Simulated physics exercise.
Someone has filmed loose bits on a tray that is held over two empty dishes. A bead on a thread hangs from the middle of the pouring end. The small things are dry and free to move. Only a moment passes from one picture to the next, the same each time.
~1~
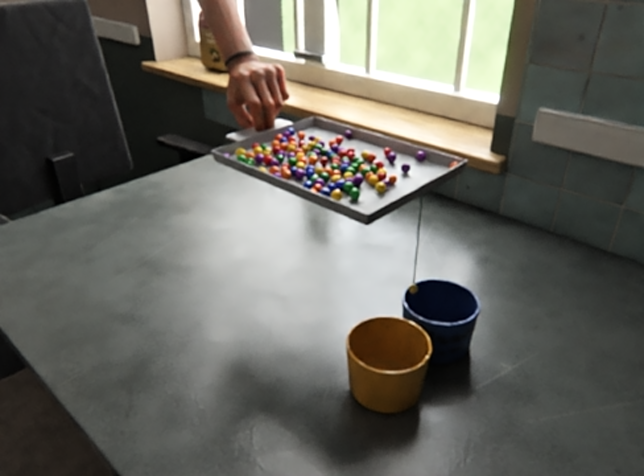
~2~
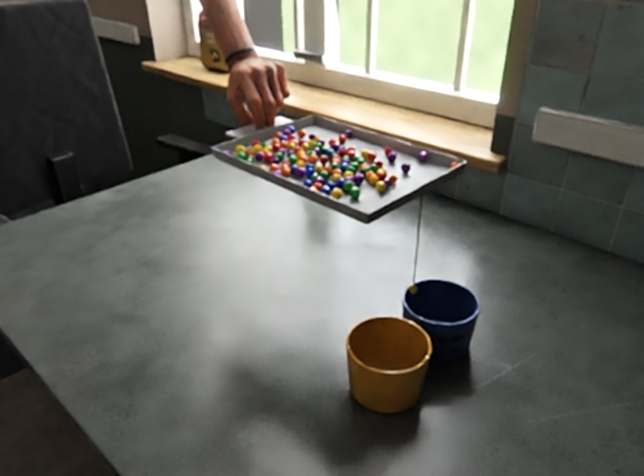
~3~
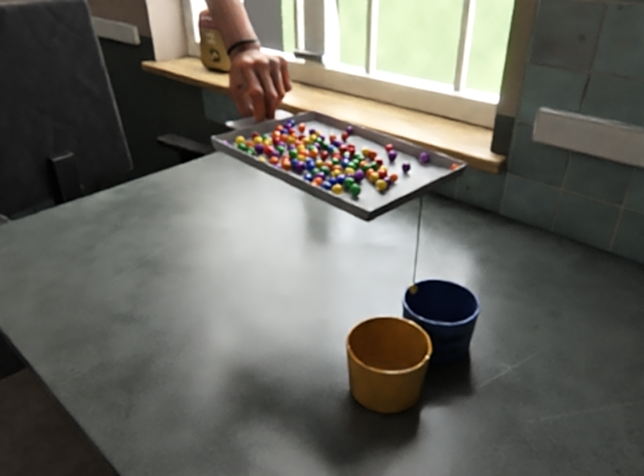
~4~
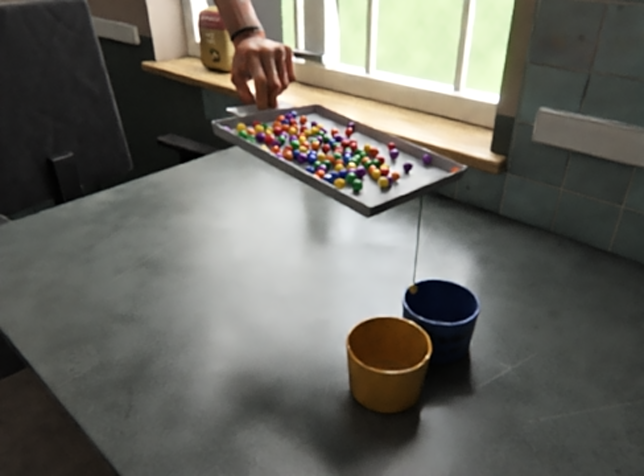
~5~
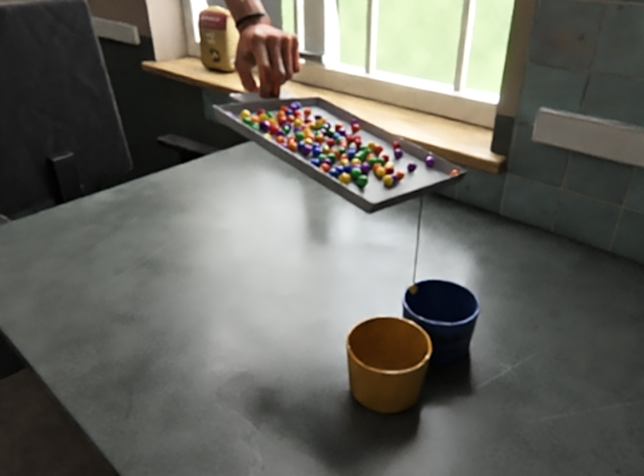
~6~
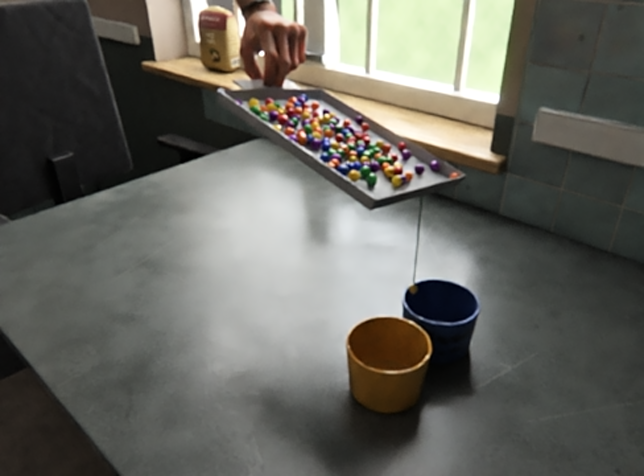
On a grey table by a window, a hand raises a tray's far end, shifting colourful beads.
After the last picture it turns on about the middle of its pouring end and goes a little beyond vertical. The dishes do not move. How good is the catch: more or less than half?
In the dishes lies less than half of it.
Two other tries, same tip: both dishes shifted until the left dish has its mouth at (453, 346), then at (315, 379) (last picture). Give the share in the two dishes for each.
Near 0 % and 0 %.
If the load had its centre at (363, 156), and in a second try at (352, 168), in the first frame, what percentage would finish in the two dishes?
In turn 20 and 10 in a hundred.
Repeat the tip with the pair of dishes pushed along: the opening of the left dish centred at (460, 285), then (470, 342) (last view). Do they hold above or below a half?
In turn: Above a half; below a half.
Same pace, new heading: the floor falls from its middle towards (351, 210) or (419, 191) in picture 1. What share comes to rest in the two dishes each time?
Roughly 70 per cent, and 50 per cent.
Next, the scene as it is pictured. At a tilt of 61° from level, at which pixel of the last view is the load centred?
Roughly at (445, 180).
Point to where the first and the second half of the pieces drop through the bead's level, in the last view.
Around (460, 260) and then (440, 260).
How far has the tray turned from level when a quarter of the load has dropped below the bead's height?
At about 65°.
Just after the last frame, tray tipped steeply; roughly two thirds on the tray; just a few in the right dish; roughly a quarter outside both; about a tenth in the air.
A moment on, tray tipped right over; about a tenth on the tray; about a tenth in the right dish; the larger part outside both; about a tenth in the air.
Further on, tray tipped past a quarter turn; about a tenth in the right dish; the larger part outside both.
When it is over, tray tipped past a quarter turn; not one in the left dish; about a tenth in the right dish; the larger part outside both.
